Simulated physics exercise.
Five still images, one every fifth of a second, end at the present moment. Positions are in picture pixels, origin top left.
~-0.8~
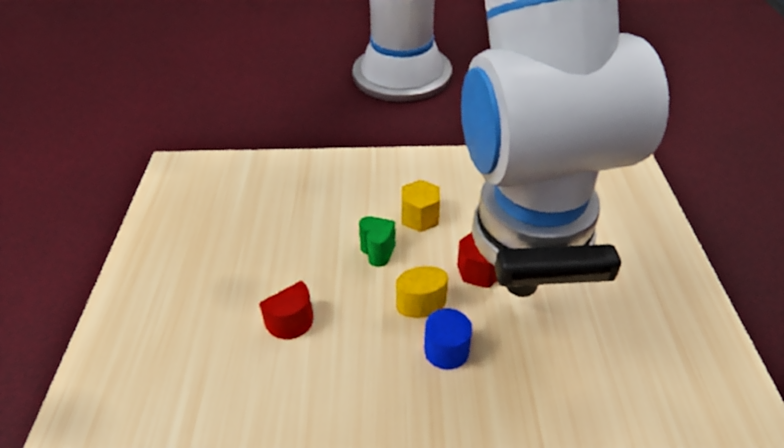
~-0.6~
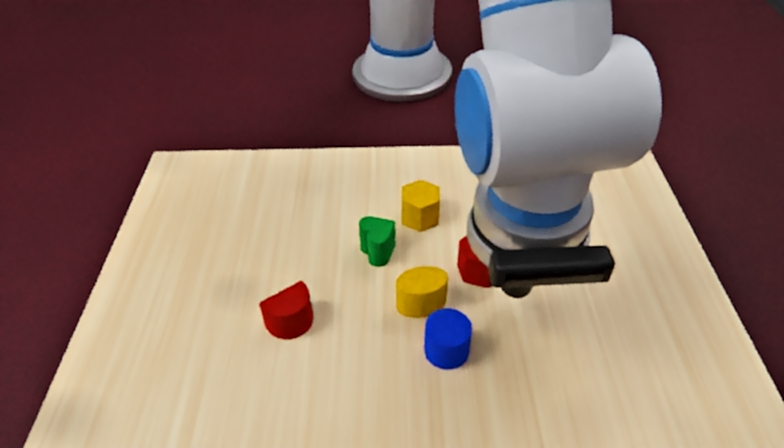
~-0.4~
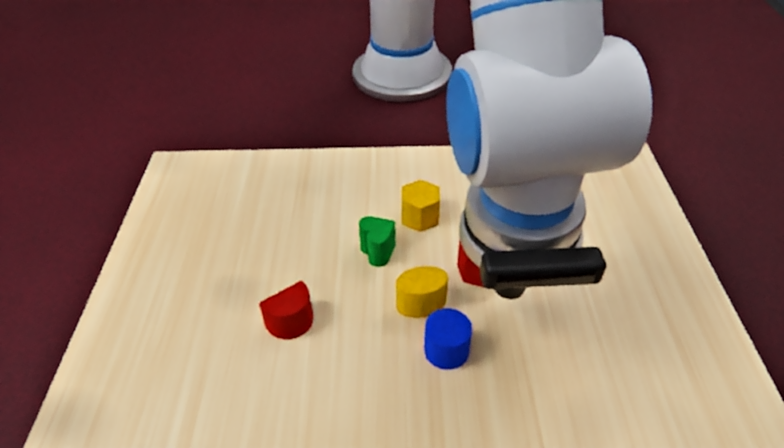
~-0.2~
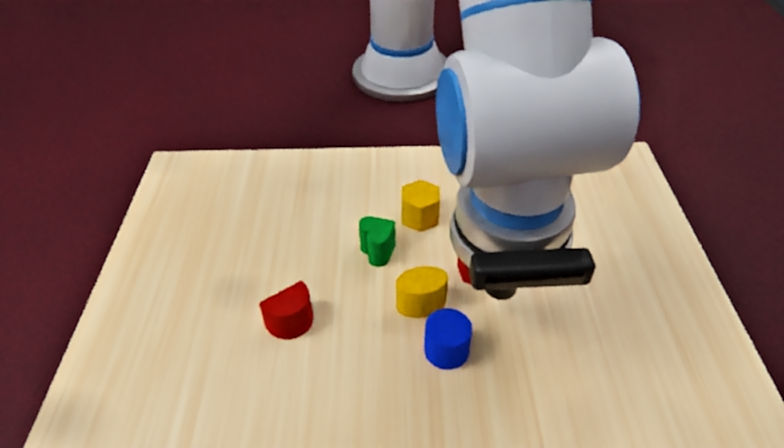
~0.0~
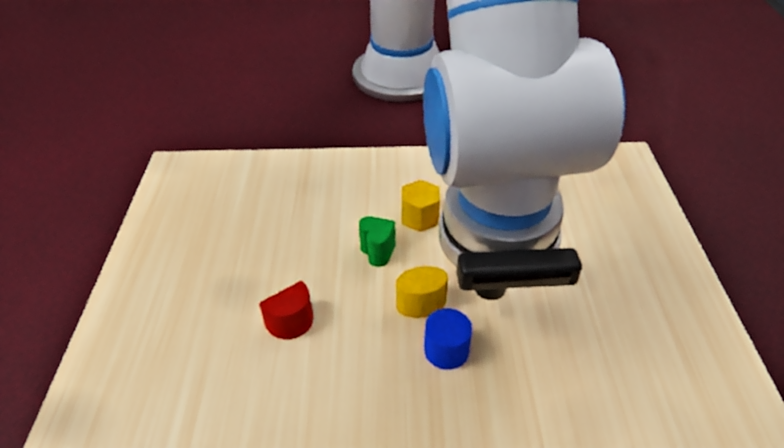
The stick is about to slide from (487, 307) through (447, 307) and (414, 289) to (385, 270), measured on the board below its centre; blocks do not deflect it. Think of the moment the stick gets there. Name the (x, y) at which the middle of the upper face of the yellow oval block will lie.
Its top middle is near (364, 268).
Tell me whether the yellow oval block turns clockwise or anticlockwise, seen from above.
Viewed from overhead, the yellow oval block winds up turned anticlockwise.
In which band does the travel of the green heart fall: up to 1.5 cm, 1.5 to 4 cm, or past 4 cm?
It goes under 1.5 cm.
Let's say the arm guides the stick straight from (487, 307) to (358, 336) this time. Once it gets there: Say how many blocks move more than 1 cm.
Shifted over 1 cm: One.
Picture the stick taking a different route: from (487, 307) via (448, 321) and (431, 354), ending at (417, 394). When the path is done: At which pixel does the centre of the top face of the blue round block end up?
The middle of its top is at (448, 402).
On the path given first. One third of the way, stick (448, 288); yellow oval block (407, 278).
Two thirds of the way, stick (414, 271); yellow oval block (377, 273), turned 40° anticlockwise.
At the end, stick (385, 251); green heart (372, 222); yellow oval block (364, 268), turned 90° anticlockwise; red hexagon not moved.
